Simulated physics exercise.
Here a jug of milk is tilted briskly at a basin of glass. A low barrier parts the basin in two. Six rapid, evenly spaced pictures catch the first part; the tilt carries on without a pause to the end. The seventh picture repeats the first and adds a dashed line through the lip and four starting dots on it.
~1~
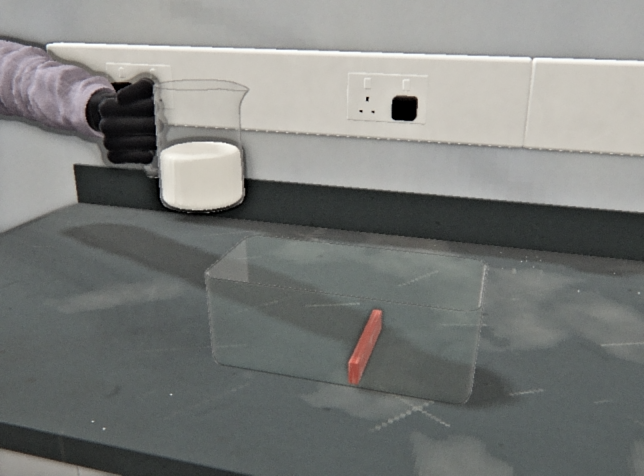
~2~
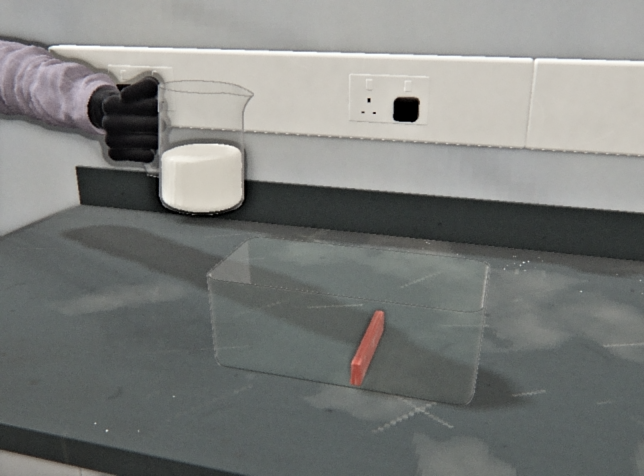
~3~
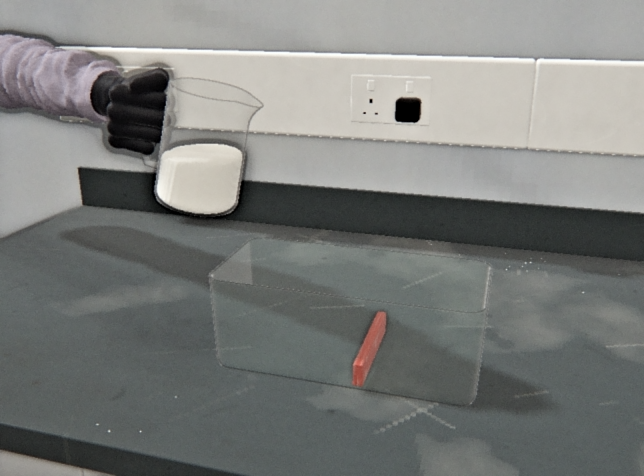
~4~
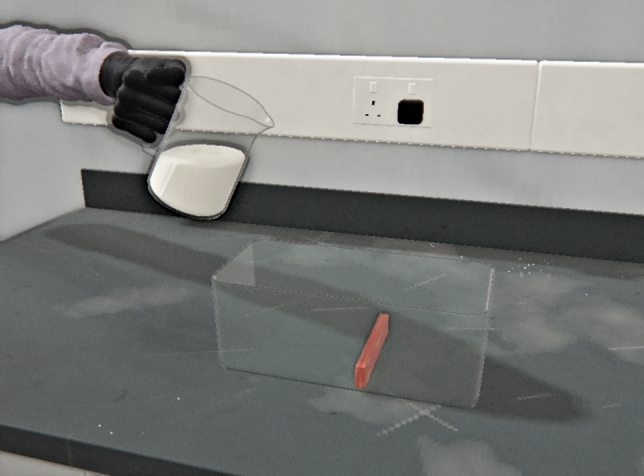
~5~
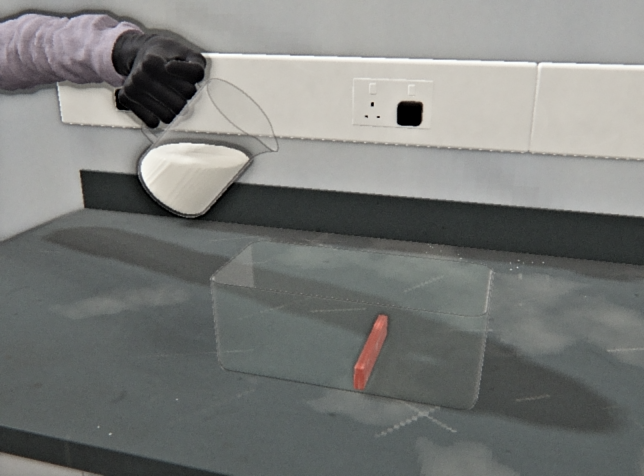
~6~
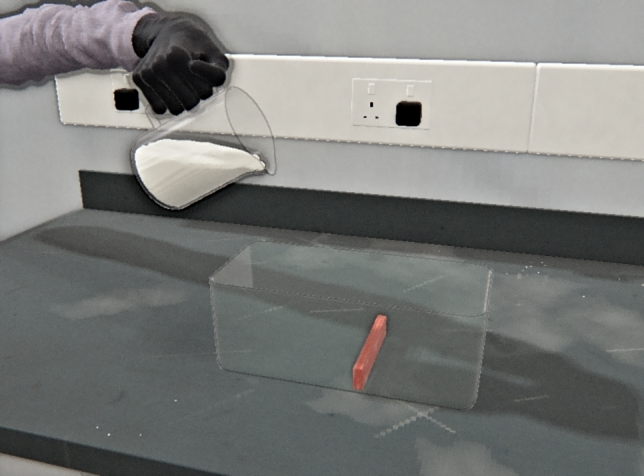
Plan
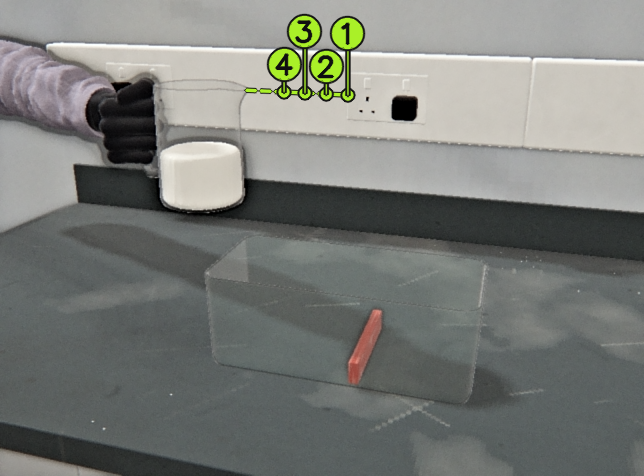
A glass jug of white liquid, held by a black-gloved hand at the left, tilted steadily further to the right above a dark worktop, where a clear basin with a low red barrier stayed still.
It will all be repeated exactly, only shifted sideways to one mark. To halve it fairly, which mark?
3 beats the others.
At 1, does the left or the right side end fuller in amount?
The right side.
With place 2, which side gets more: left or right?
More ends on the right.
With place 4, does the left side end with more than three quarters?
Yes.
On the marked copy, 1 at (347, 95); 2 at (326, 94); 3 at (304, 93); 4 at (284, 92).
With 1, about 7 % ends left of the wall and 92 % right of it.
With 2, about 10 % ends left of the wall and 89 % right of it.
With 3, about 49 % ends left of the wall and 50 % right of it.
With 4, about 91 % ends left of the wall and 7 % right of it.
